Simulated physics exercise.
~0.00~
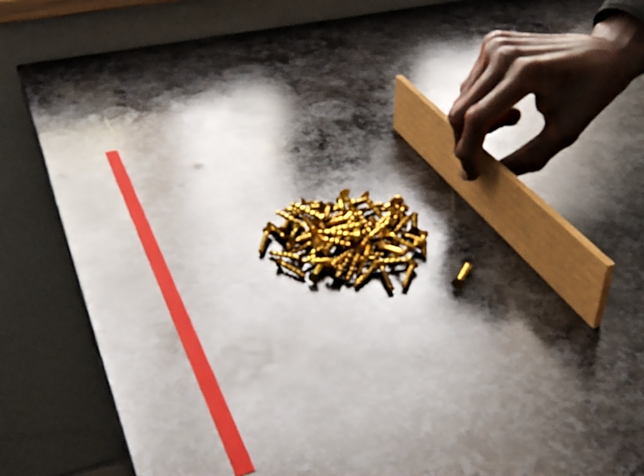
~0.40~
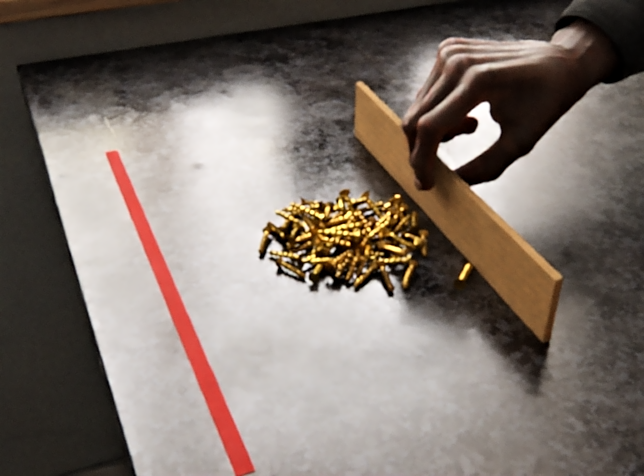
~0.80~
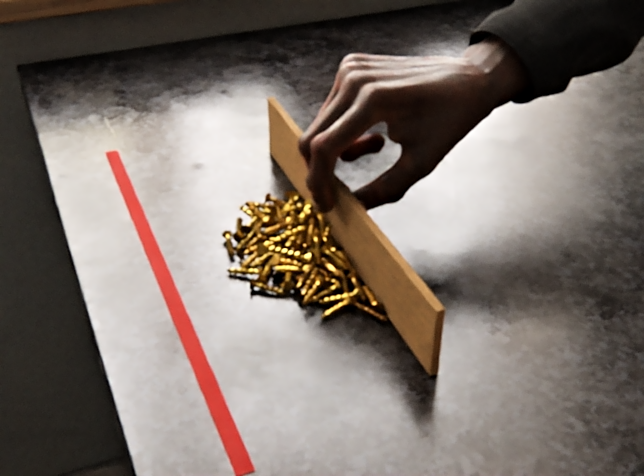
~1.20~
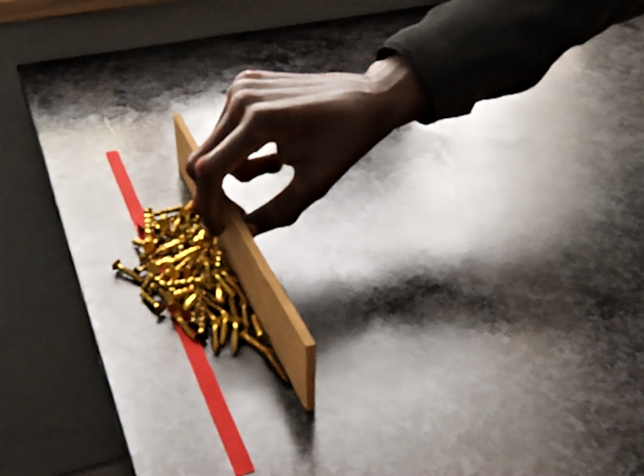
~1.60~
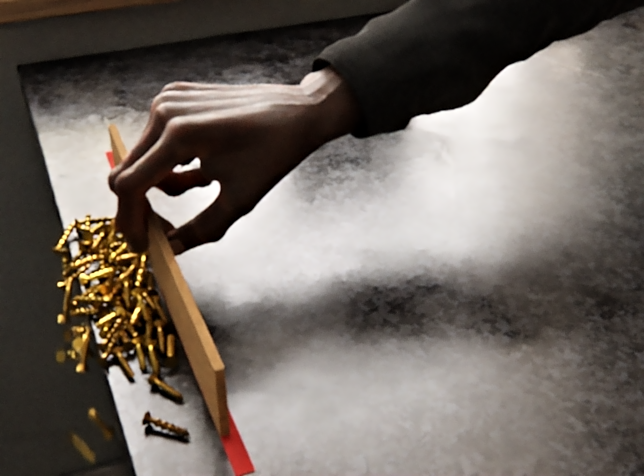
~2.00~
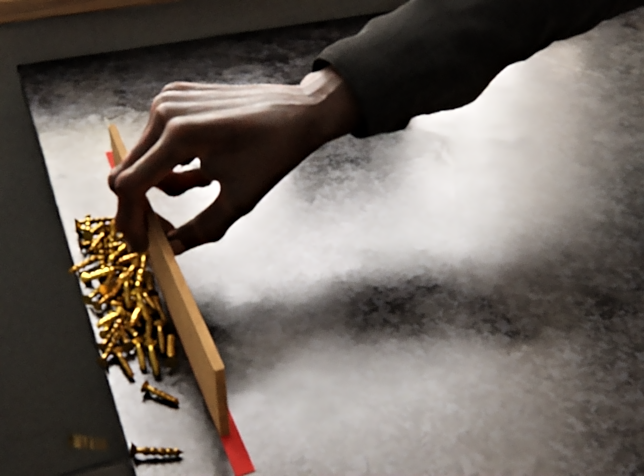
A hand pushes brass screws left with a card, stopping at red tape as some fall.
